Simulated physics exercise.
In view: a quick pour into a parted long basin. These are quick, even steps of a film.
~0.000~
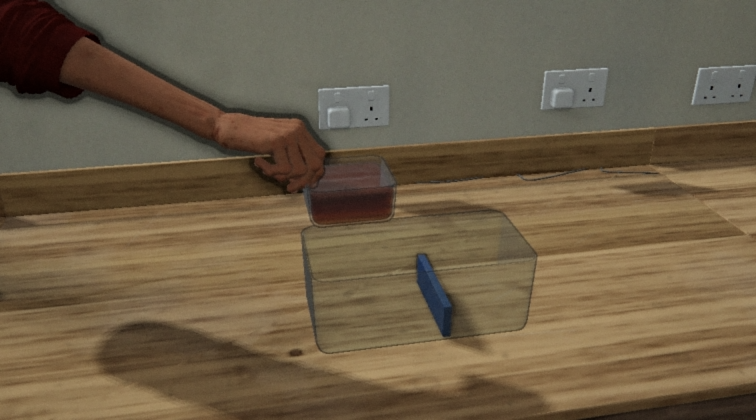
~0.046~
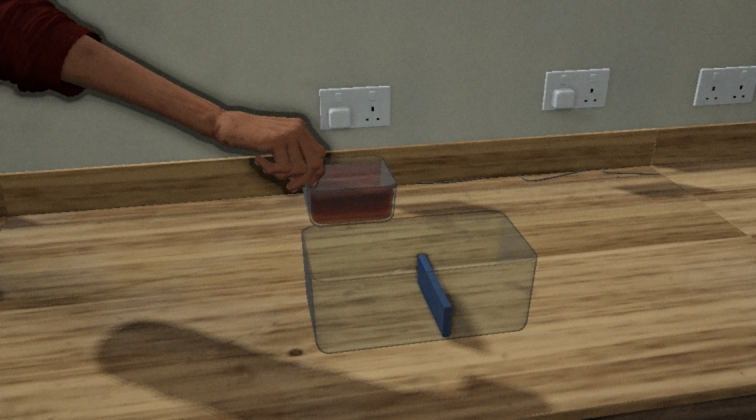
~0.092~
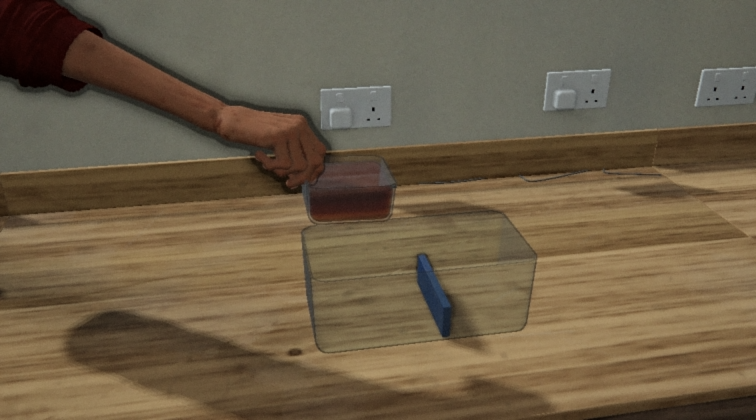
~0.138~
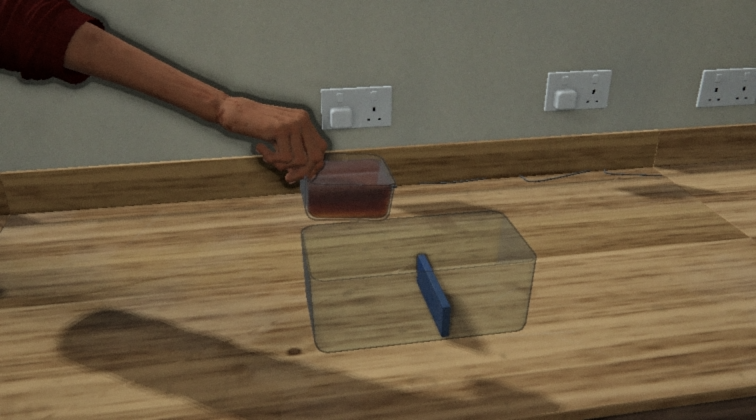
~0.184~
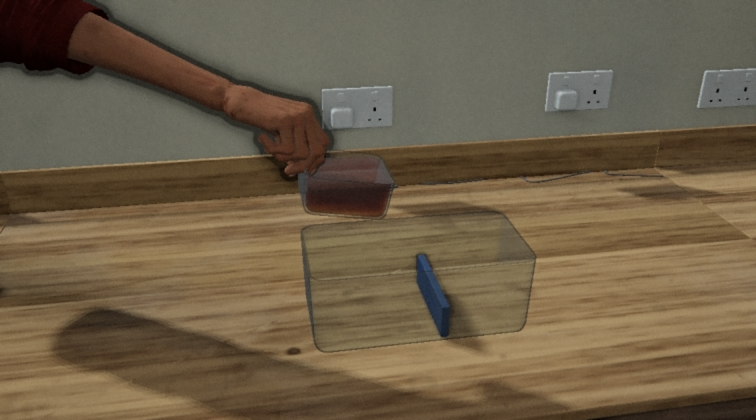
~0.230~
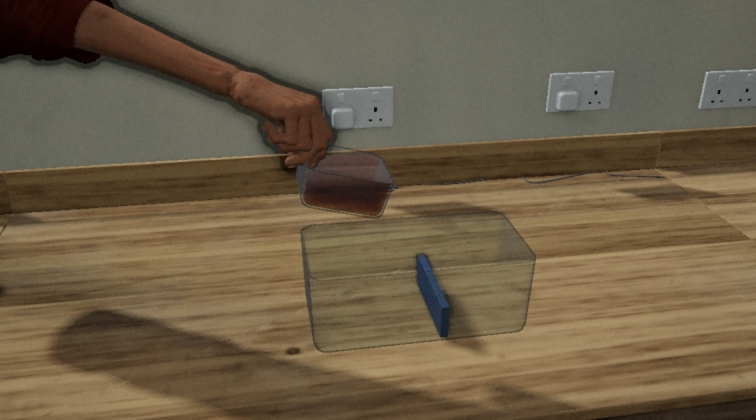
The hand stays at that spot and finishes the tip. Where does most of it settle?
It is the right-hand one.
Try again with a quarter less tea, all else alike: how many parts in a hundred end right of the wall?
Roughly 80 in a hundred.
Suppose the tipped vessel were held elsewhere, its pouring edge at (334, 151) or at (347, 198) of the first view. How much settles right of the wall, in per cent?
In turn 5 and 0 in a hundred.
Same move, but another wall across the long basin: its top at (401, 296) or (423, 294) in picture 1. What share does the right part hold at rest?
In turn 90 and 85 in a hundred.
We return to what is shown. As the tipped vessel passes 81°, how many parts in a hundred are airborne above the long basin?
It comes to 50 per cent or so.
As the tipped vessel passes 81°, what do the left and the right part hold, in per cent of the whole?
The left part 5 per cent, the right part 15.
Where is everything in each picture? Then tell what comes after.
In the first picture, tilt 0°; pouring edge (389, 171); surface from (306, 180) to (387, 174); the long basin's rim runs from (307, 255) to (519, 234); the wall's top is at (434, 280).
In the second picture, tilt 1°; pouring edge (389, 171); surface from (306, 180) to (387, 174).
In the third picture, tilt 3°; pouring edge (389, 171); surface from (305, 179) to (386, 173).
In the fourth picture, tilt 6°; pouring edge (388, 171); surface from (305, 176) to (386, 170).
In the fifth picture, tilt 10°; pouring edge (388, 171); surface from (304, 172) to (386, 168).
In the sixth picture, tilt 15°; pouring edge (387, 171); surface from (303, 169) to (386, 165).
By 0.61 s the tilt is 81° and 29 per cent is still to pour, 7 is left of the wall and 14 right of it.
By 0.89 s the tilt is 117° and 1 per cent is still to pour, 10 is left of the wall and 81 right of it.
By 1.18 s the tilt is 121° and 0 per cent is still to pour, 17 is left of the wall and 82 right of it.
By 1.50 s the tilt is 121° and 0 per cent is still to pour, 17 is left of the wall and 82 right of it.
At rest 17 per cent lies left of the wall, 82 right of it and 1 outside.
